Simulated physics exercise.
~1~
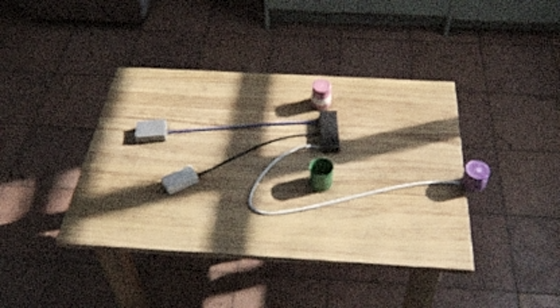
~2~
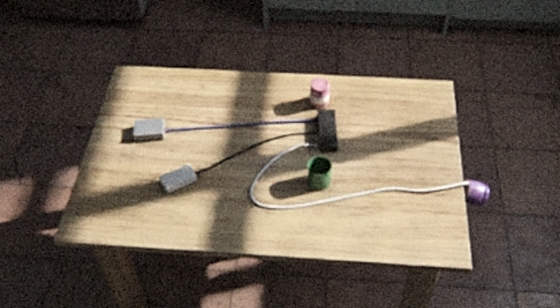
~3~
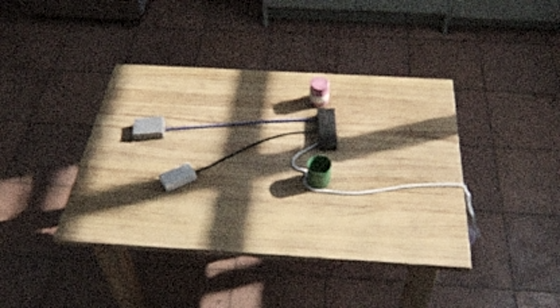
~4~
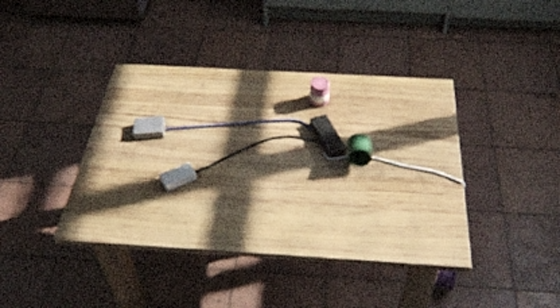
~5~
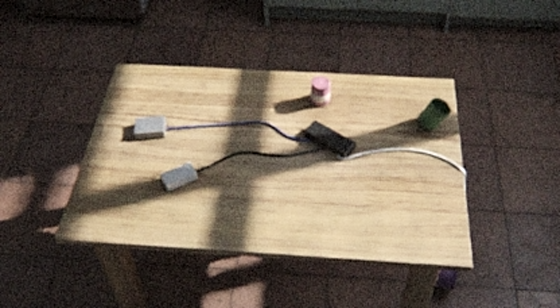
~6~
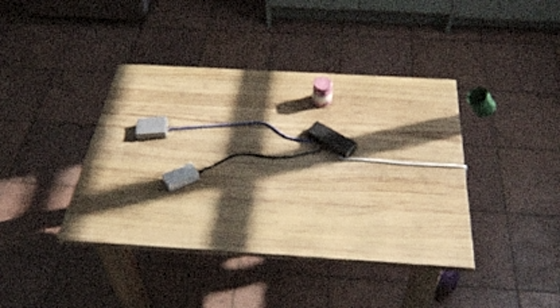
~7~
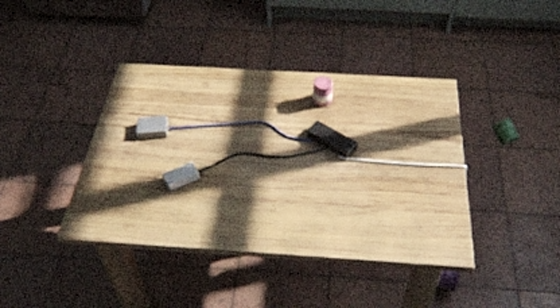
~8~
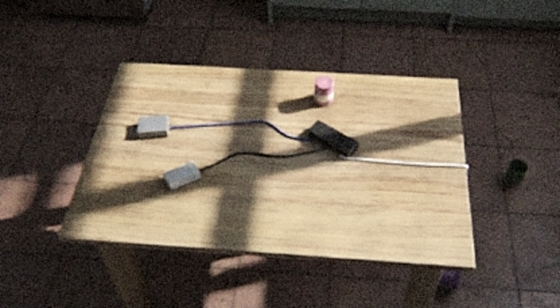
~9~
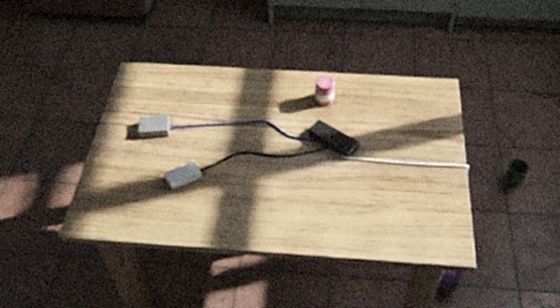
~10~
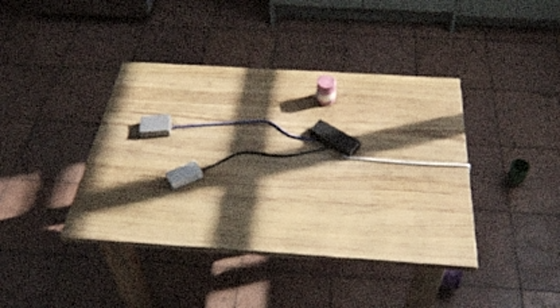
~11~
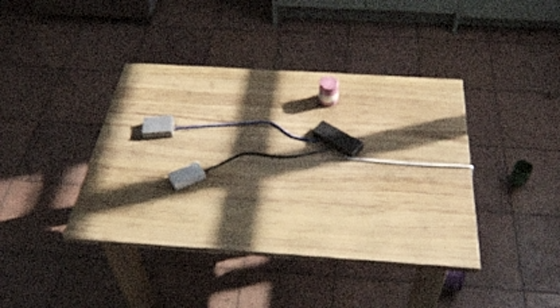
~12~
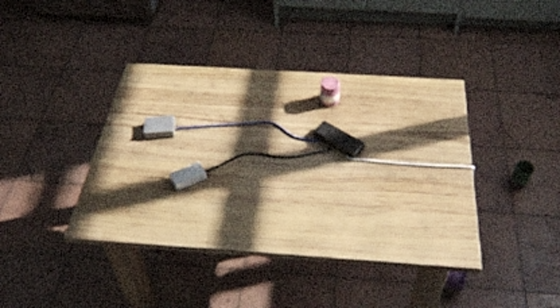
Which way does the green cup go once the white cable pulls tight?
The green cup moves to the right, going over the table's right edge and down to the floor.
